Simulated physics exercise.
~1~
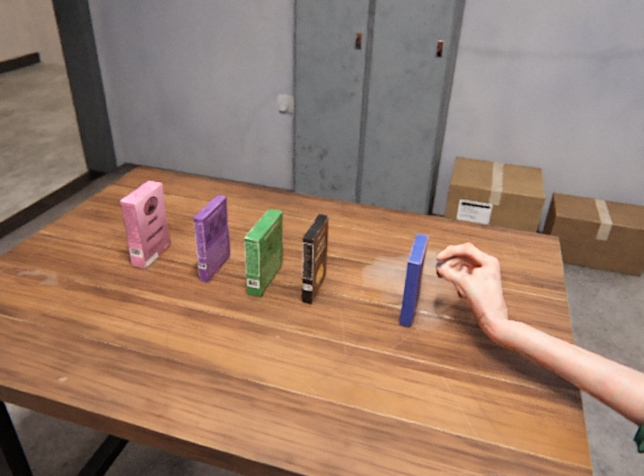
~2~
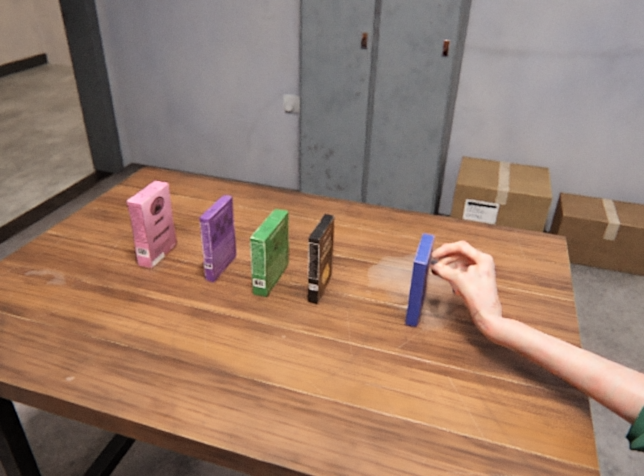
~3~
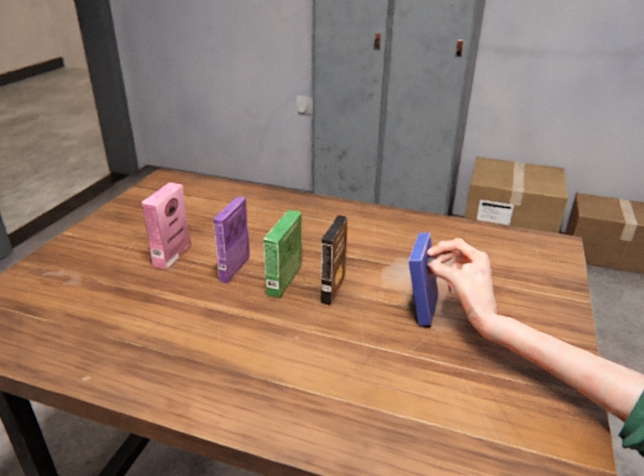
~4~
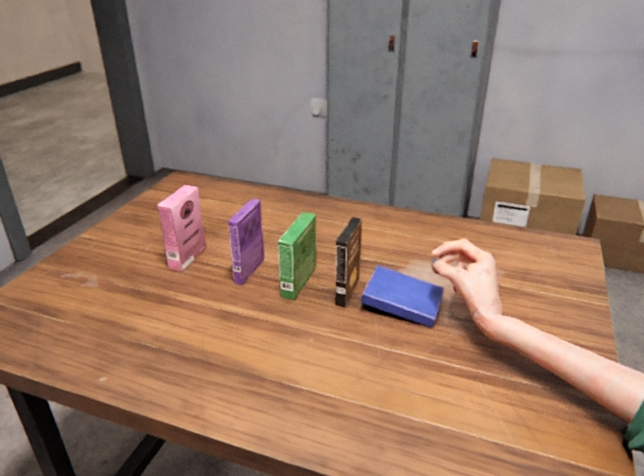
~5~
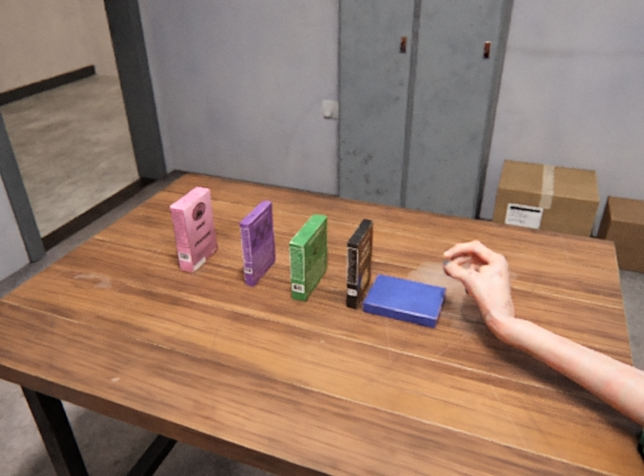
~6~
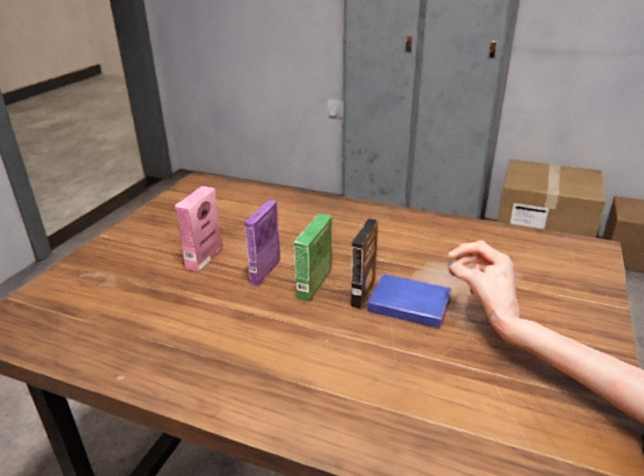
A hand tips an upright blue block leftward on a wooden table, and it falls onto its side just short of a row of black, green, purple and pink packets. The four packets stay standing while the hand remains raised beside the fallen block.
